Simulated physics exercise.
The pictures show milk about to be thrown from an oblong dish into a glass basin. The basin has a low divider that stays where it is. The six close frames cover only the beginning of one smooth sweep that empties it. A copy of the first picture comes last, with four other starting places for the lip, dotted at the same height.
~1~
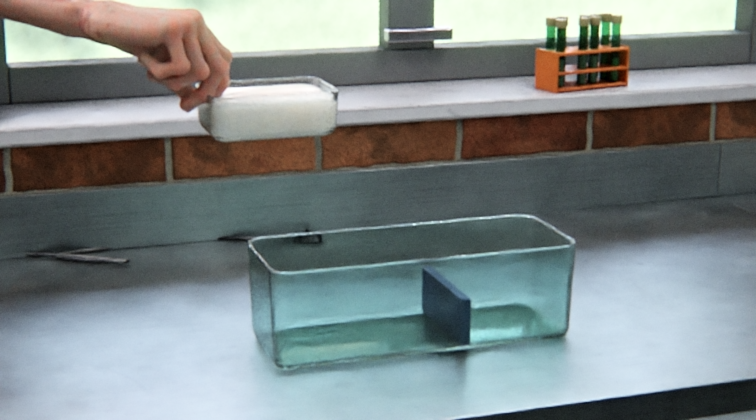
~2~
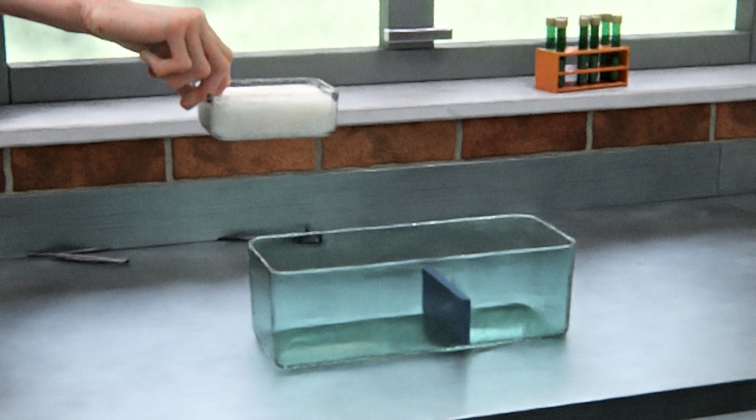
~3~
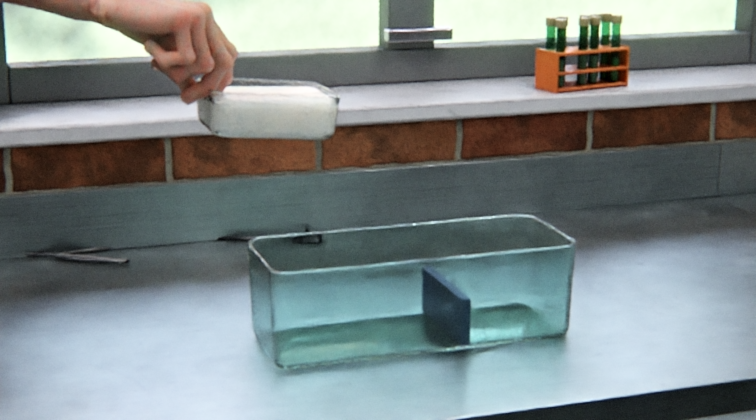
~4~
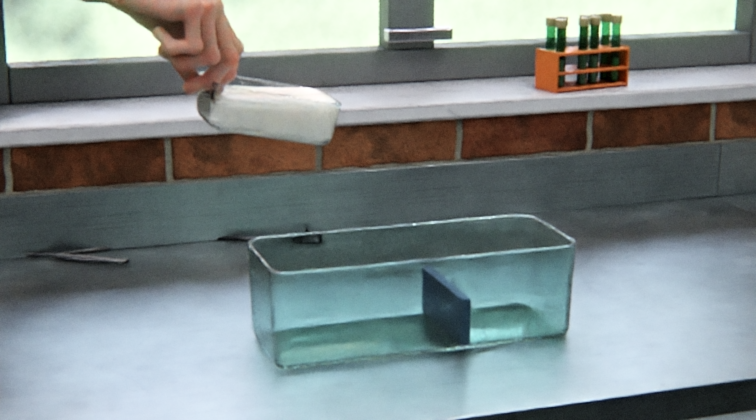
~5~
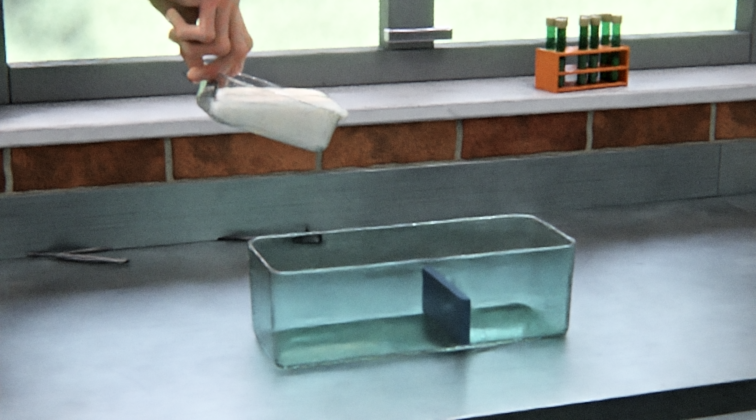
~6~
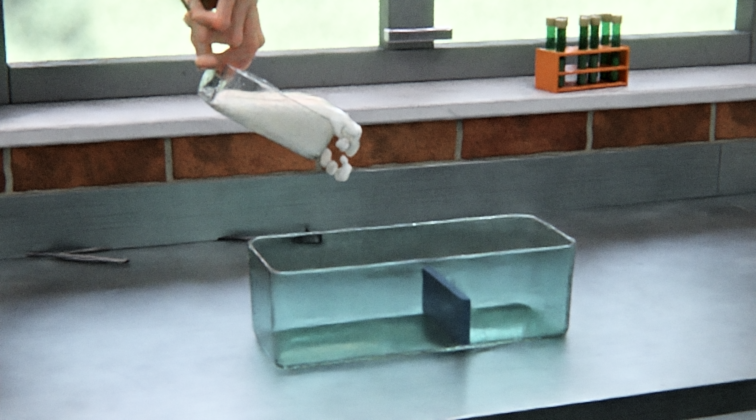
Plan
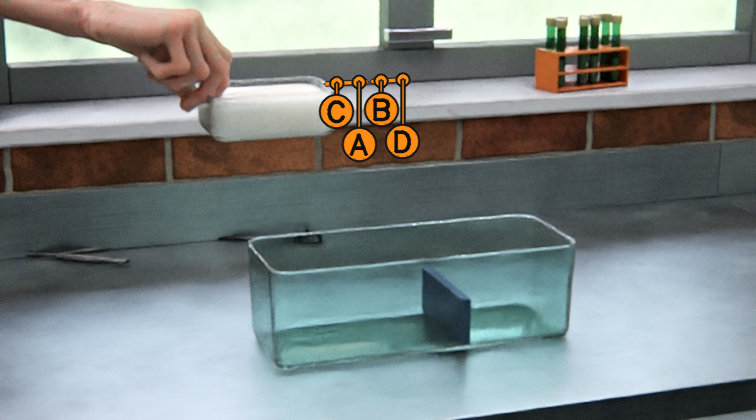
A hand holding a clear dish of milk above a glass basin, then tilting it rightward until white liquid spills over its lip.
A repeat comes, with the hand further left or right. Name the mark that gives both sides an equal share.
The best place is B.
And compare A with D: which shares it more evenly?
D it is.
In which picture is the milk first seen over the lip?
In picture 5.
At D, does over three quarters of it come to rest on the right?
No, it does not.
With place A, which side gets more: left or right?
The left side.
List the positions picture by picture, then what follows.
Upright, lip at (326, 84); basin from (274, 369) to (567, 334); top of the wall at (445, 282); nothing has left yet, in the first frame.
Upright, lip at (327, 85); nothing has left yet, in the second frame.
Tipped about 5°, lip at (328, 89); nothing has left yet, in the third frame.
Tipped about 12°, lip at (329, 96); nothing has left yet, in the fourth frame.
Tipped about 20°, lip at (330, 106); milk is over the lip, down to (334, 113), in the fifth frame.
Tipped about 30°, lip at (328, 117); milk is over the lip, down to (336, 175), in the sixth frame.
In orange, A at (359, 82); B at (381, 81); C at (336, 83); D at (402, 79).
For place A, about 93 % ends left of the wall and 2 % right of it; 5 % is lost outside.
For place B, about 54 % ends left of the wall and 42 % right of it; 4 % is lost outside.
For place C, about 93 % ends left of the wall and 3 % right of it; 4 % is lost outside.
For place D, about 28 % ends left of the wall and 68 % right of it; 4 % is lost outside.
